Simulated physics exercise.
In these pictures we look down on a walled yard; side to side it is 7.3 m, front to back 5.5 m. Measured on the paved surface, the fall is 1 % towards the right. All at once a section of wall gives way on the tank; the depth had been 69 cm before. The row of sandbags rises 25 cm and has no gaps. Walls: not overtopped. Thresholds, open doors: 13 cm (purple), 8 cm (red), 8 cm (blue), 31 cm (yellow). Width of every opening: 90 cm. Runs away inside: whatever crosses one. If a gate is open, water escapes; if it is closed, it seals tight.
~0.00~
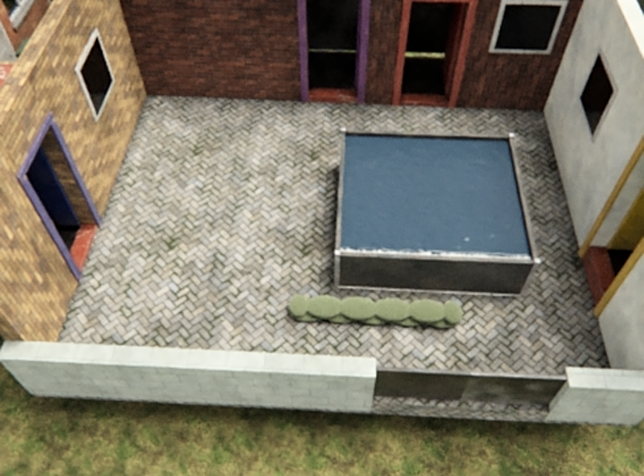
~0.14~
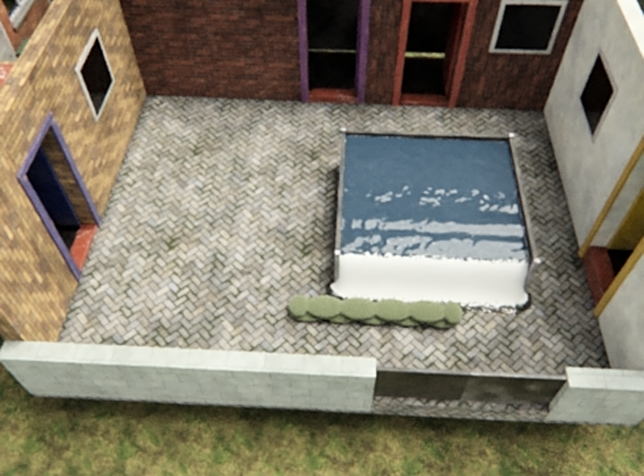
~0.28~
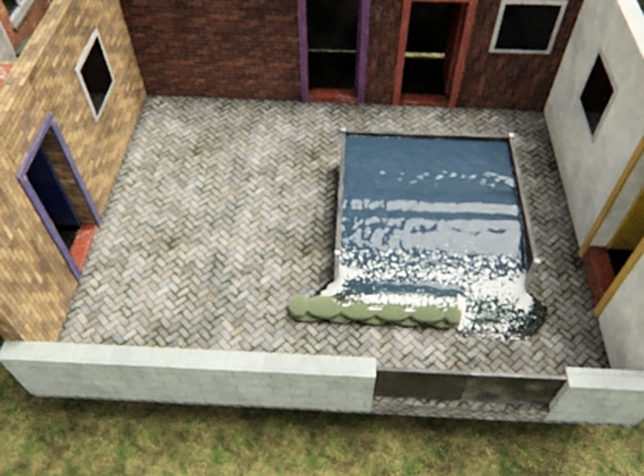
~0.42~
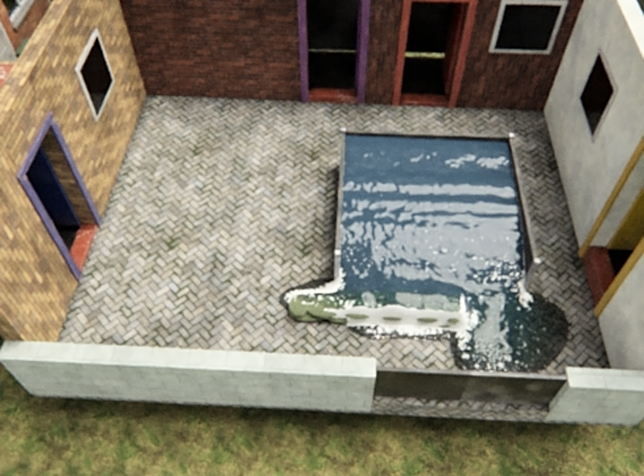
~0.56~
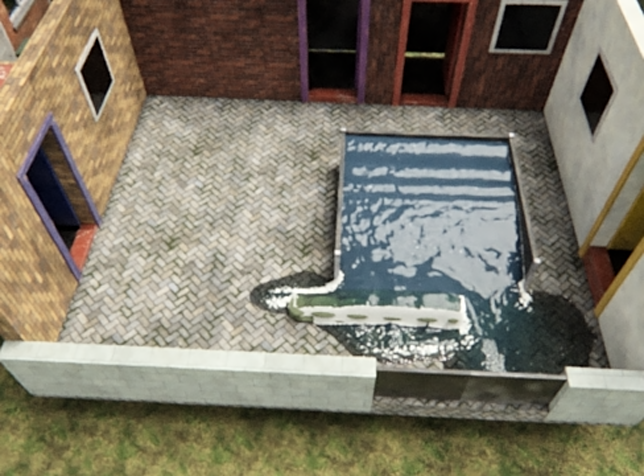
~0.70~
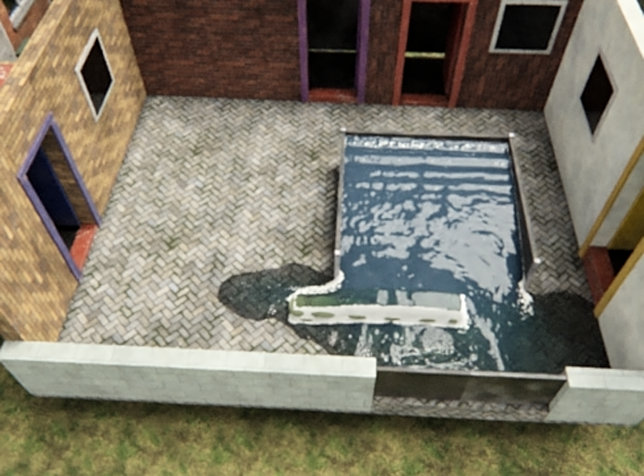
A square, dark-walled tank of blue water stands right of centre in a walled yard of grey herringbone paving, seen from a fixed view high above. A low green row of sandbags lies in front, between brick and pale walls with purple, red and yellow door surrounds. The tank's near side gives way, and water pours out in white froth, surges over the bags and spreads left and right.
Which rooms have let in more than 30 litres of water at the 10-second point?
The room behind the purple door is at or below 30 litres; the room behind the red door is at or below 30 litres; the room behind the blue door is above 30 litres; the room behind the yellow door is at or below 30 litres.
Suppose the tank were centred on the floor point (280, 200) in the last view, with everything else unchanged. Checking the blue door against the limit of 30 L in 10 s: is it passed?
With that change, the limit at the blue door is surpassed.
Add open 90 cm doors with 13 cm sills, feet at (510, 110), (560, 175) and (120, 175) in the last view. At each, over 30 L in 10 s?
Taking them in order, the first gets enough, the second too little and the third too little.
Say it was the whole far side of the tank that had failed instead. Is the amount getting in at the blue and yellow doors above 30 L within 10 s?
Measured against that limit, blue comes out short of it and yellow comes out short of it.
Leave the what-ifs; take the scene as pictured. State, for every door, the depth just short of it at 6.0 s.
Depths in cm: Purple 4, red 9, blue 12, yellow 14.
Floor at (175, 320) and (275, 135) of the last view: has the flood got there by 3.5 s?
I'd say drenched, then spared.
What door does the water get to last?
It's the purple door that comes last.
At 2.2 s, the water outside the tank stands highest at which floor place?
Near (612, 397).
After 1.4 s water covers 30 % of the floor and is deepest (68 cm) near (612, 397); purple door not reached, red door not reached, blue door not reached, yellow door not reached.
After 2.2 s water covers 50 % of the floor and is deepest (56 cm) near (612, 397); purple door not reached, red door not reached, blue door 9 cm at the sill, 0 L in, yellow door 15 cm at the sill, 0 L in.
After 3.5 s water covers 65 % of the floor and is deepest (34 cm) near (530, 113); purple door not reached, red door 3 cm at the sill, 0 L in, blue door 17 cm at the sill, 8 L in, yellow door 21 cm at the sill, 0 L in.
After 6.0 s water covers 90 % of the floor and is deepest (24 cm) near (612, 397); purple door 4 cm at the sill, 0 L in, red door 9 cm at the sill, 1 L in, blue door 12 cm at the sill, 57 L in, yellow door 14 cm at the sill, 0 L in.
After 10.0 s water covers 95 % of the floor and is deepest (16 cm) near (583, 395); purple door 14 cm at the sill, 2 L in, red door 7 cm at the sill, 2 L in, blue door 7 cm at the sill, 62 L in, yellow door 10 cm at the sill, 0 L in.
